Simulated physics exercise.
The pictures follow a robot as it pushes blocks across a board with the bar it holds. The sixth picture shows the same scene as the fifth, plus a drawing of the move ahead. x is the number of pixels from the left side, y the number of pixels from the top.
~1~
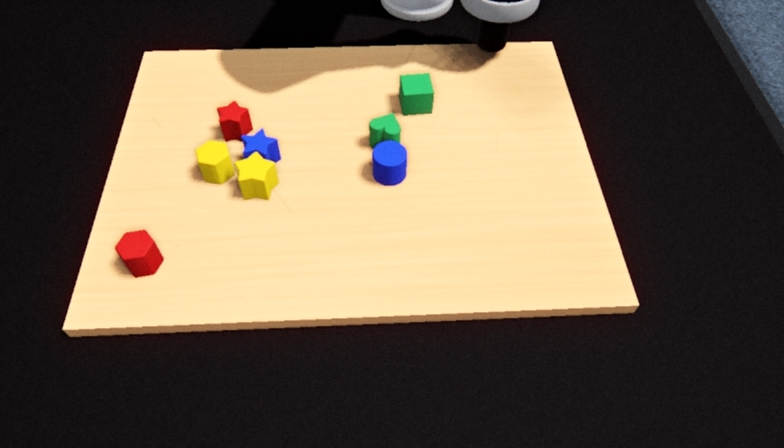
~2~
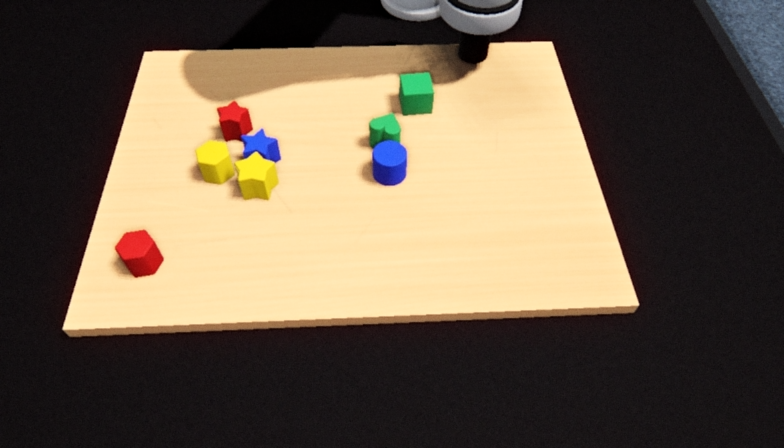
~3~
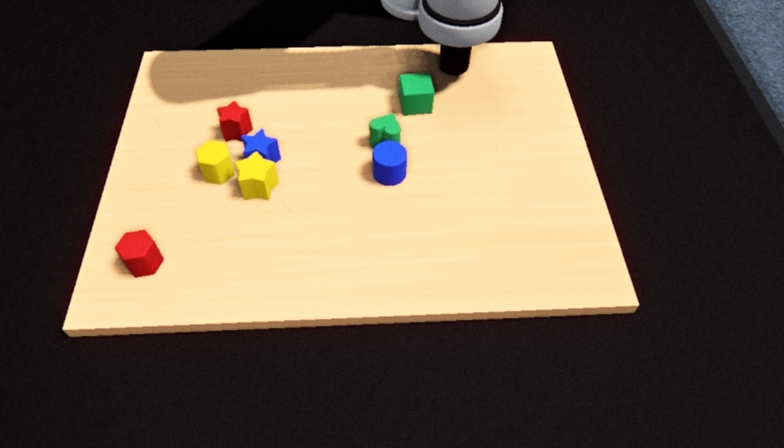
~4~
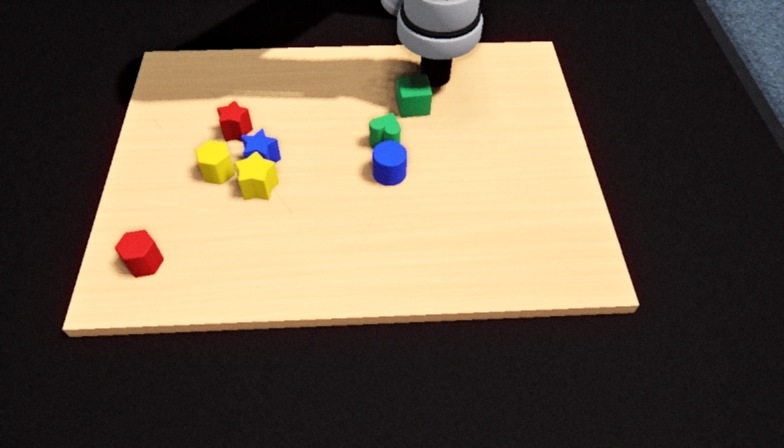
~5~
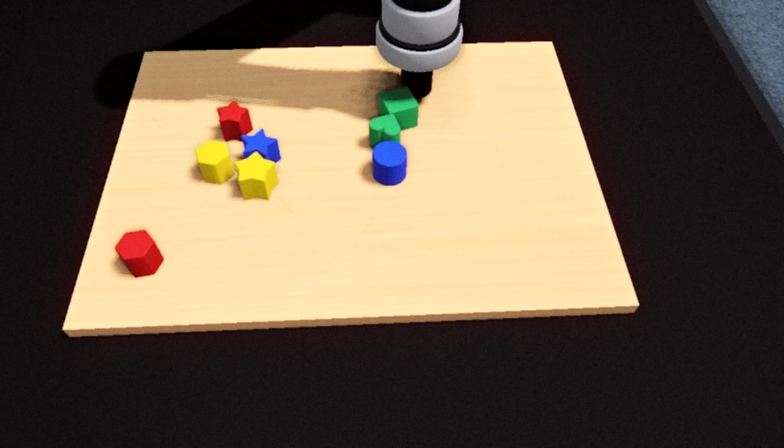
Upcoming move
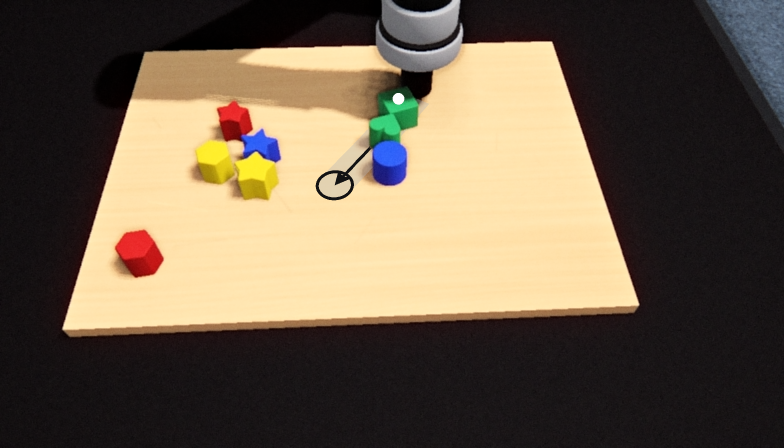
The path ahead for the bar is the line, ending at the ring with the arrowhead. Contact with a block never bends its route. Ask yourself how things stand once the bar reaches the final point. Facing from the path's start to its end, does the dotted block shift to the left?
No, I don't think so.
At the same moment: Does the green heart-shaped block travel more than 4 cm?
My answer is yes.
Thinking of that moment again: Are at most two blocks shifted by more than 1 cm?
That would be a no.
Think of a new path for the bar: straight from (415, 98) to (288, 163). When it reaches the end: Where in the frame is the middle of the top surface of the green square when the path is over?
Its top middle is near (344, 142).
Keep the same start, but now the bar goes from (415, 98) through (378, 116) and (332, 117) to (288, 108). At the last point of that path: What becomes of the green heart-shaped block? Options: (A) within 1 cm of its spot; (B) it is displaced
That would be B.
The line goes in a line from (415, 98) to (335, 185); the dot is on the green square.
What follows on the original path. One third of the way, bar (391, 116); green heart-shaped block (371, 145), turned 70° anticlockwise; blue circle (392, 160); green square (363, 124), turned 25° clockwise.
Two thirds of the way, bar (364, 145); green heart-shaped block (362, 157), turned 95° anticlockwise; blue circle (392, 162); green square (329, 137), turned 20° clockwise.
At the end, bar (334, 176); yellow star-shaped block unmoved; green heart-shaped block (359, 178), turned 120° anticlockwise; blue circle (392, 162); green square (313, 140), turned 55° clockwise.
